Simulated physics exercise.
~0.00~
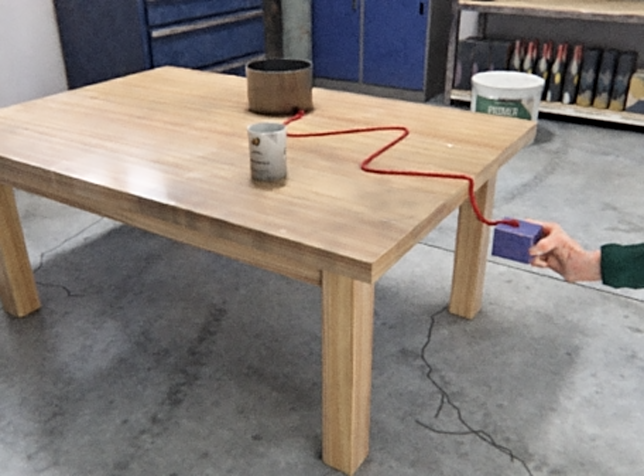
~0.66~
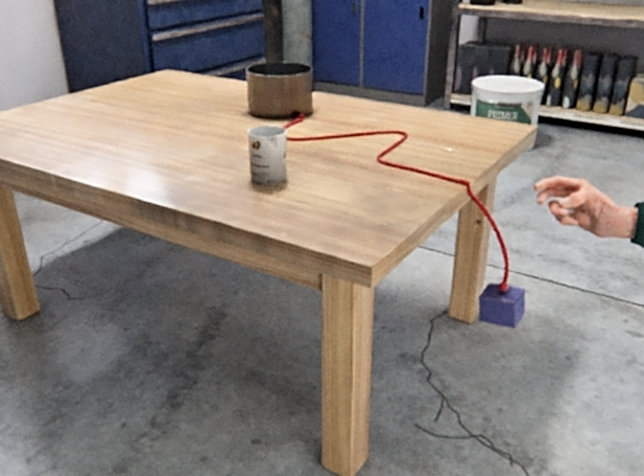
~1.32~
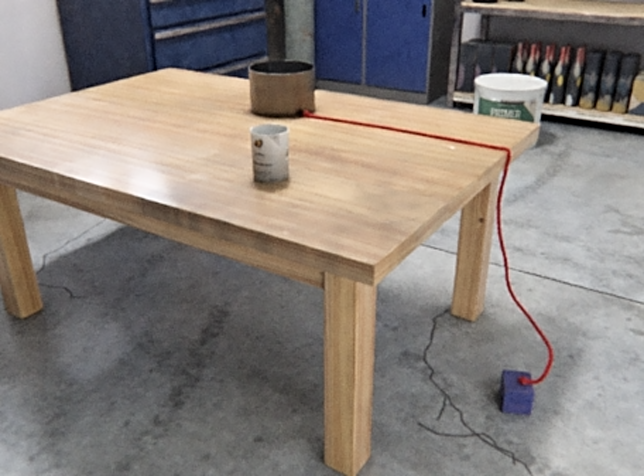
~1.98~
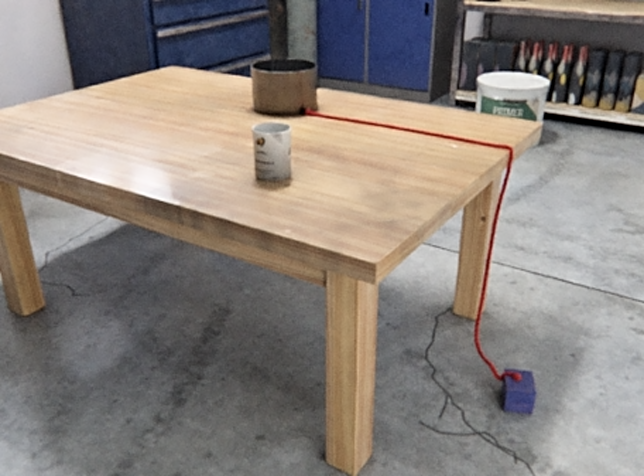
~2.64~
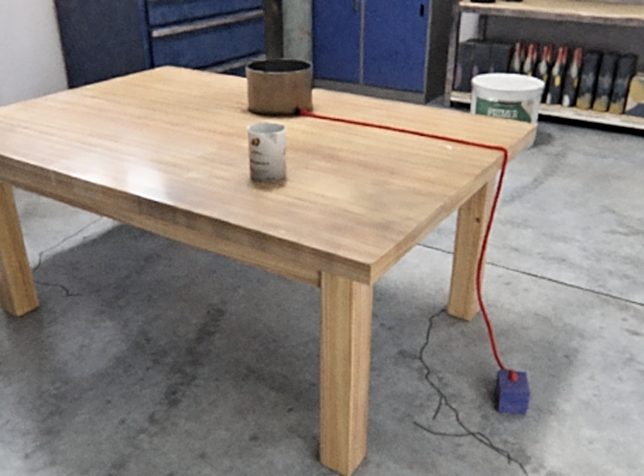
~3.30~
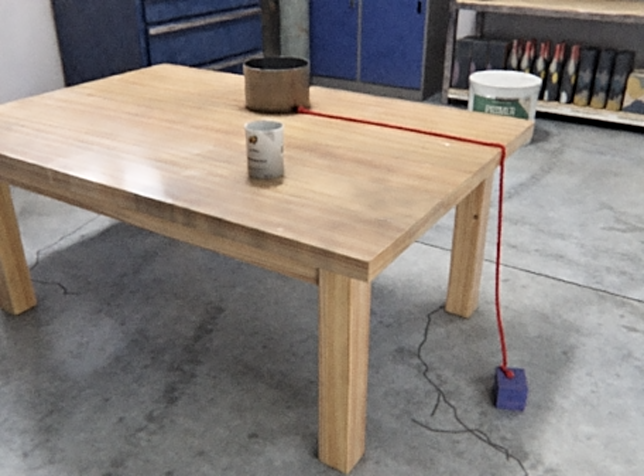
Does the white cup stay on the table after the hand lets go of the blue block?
Yes, the white cup stays standing on the table, while the blue block drops all the way to the floor.
